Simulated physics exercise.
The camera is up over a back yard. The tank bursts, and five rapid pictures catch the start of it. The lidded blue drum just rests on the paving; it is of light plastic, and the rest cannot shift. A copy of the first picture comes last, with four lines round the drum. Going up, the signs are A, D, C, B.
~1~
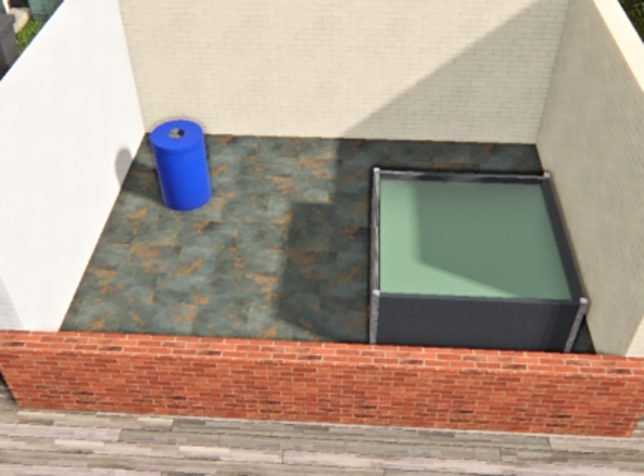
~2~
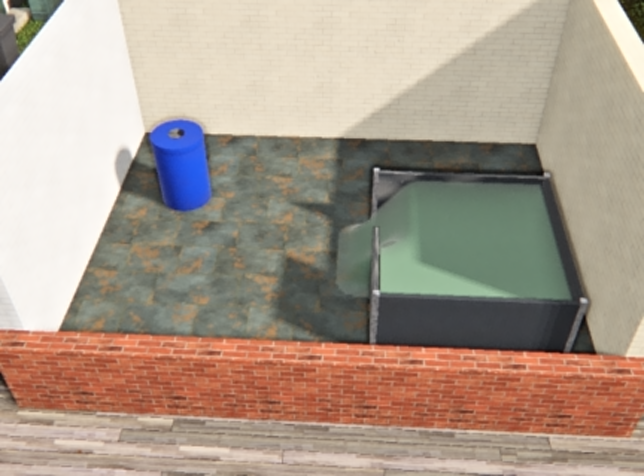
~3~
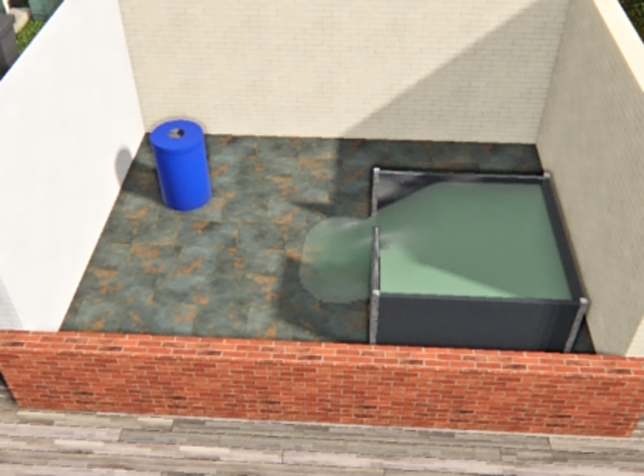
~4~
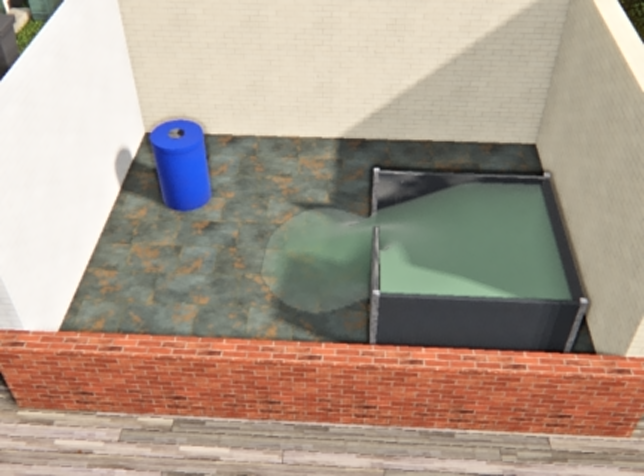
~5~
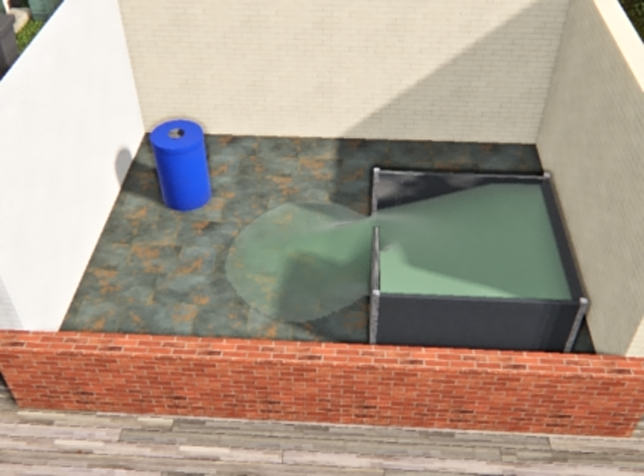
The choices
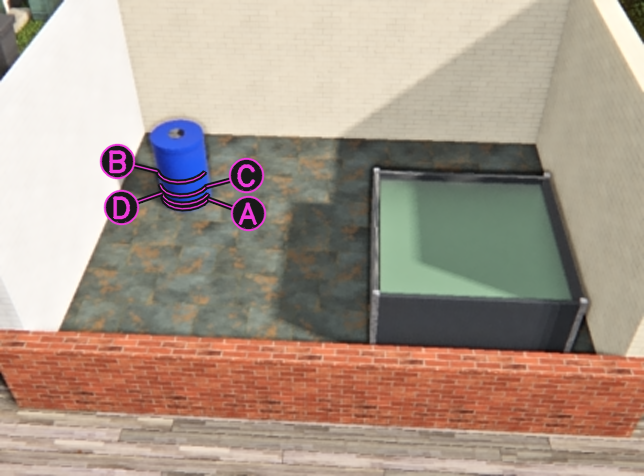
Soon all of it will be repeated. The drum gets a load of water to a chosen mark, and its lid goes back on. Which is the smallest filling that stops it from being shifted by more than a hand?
B is the one.
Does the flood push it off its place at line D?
Yes, it does.
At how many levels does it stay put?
One of the four.
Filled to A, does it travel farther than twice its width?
Yes.
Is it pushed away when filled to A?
Yes.
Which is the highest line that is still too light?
That would be C.
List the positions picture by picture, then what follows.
Lid of the blue drum at (177, 134); tank full, its middle at (468, 236), in the first picture.
In the second picture, 2 % of the ground wet, in view closest to the drum at (346, 238).
In the third picture, 5 % of the ground wet, in view closest to the drum at (313, 237).
In the fourth picture, 8 % of the ground wet, in view closest to the drum at (286, 229).
Lid of the blue drum at (177, 134); 13 % of the ground wet, in view closest to the drum at (260, 221), in the fifth picture.
On the marked copy, A at (182, 208); B at (177, 182); C at (179, 196); D at (181, 204); from the bottom up A, D, C, B.
With A, it is pushed about 7 times its own width away.
With B, it does not move.
With C, it is pushed about its own width away.
With D, it is pushed about 5 times its own width away.
